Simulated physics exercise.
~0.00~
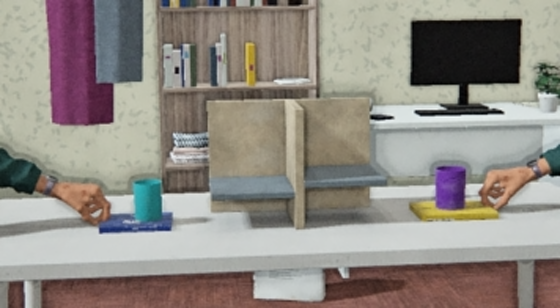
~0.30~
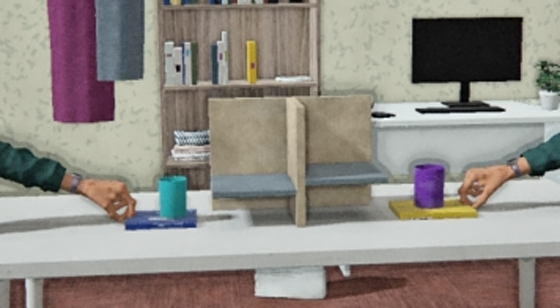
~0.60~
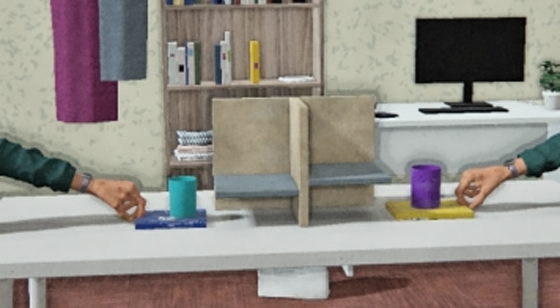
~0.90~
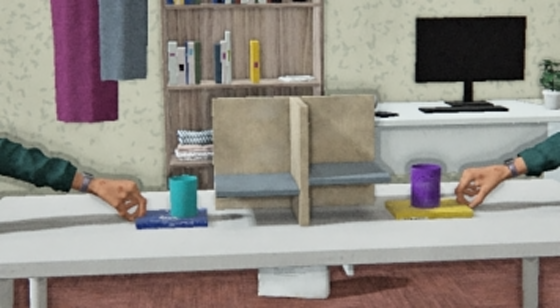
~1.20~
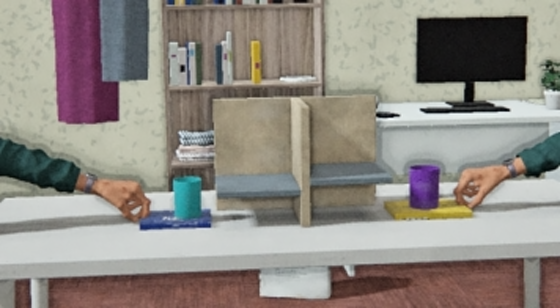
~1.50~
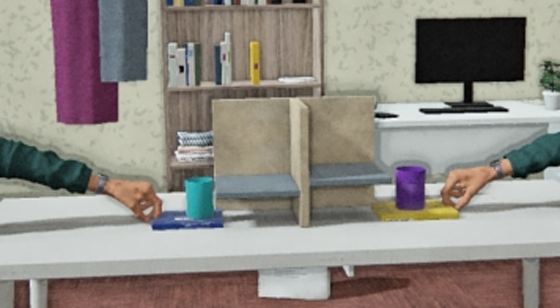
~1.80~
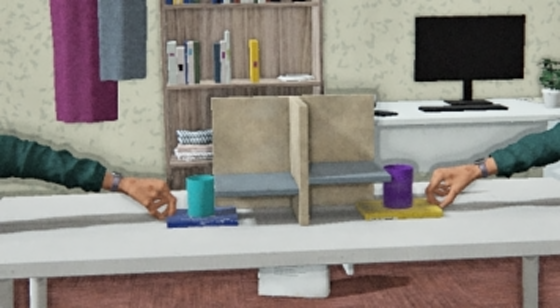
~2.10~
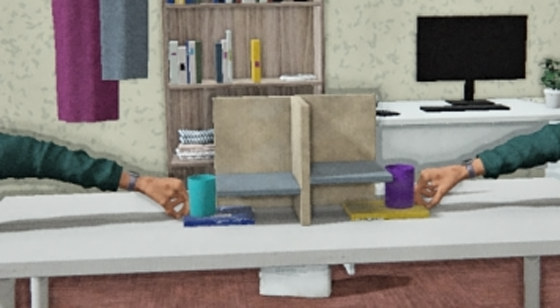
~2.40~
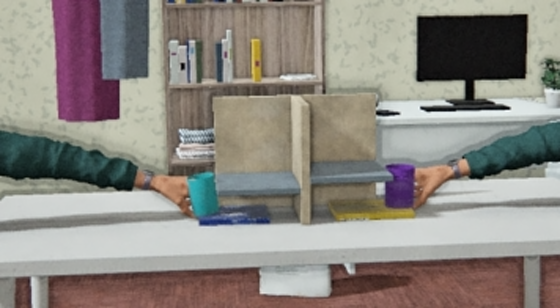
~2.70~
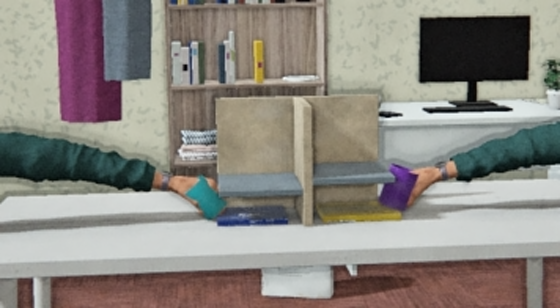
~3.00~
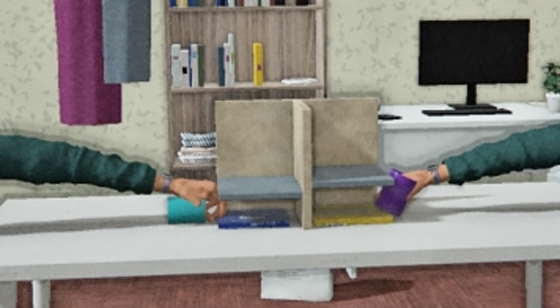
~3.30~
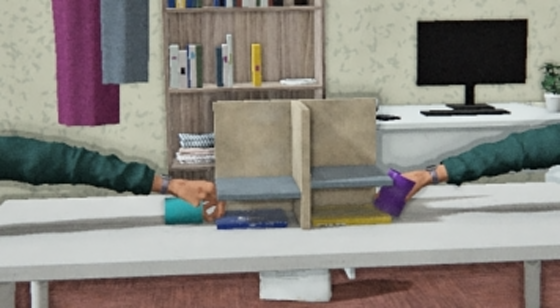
Two hands in green sleeves reach in from either side of a white table in a room with a bookshelf and a monitor, seen from the front by a slightly swaying camera. The left hand holds a blue packet beside an upright turquoise beaker, the right a yellow box with a purple beaker, and a rack with grey side shelves stands between. Both hands slide their loads inward until the beakers meet the shelf edges. The packet and box continue underneath while the beakers tilt outward. Finally the turquoise beaker lies on its side and the purple one leans, both scraped off their spots.
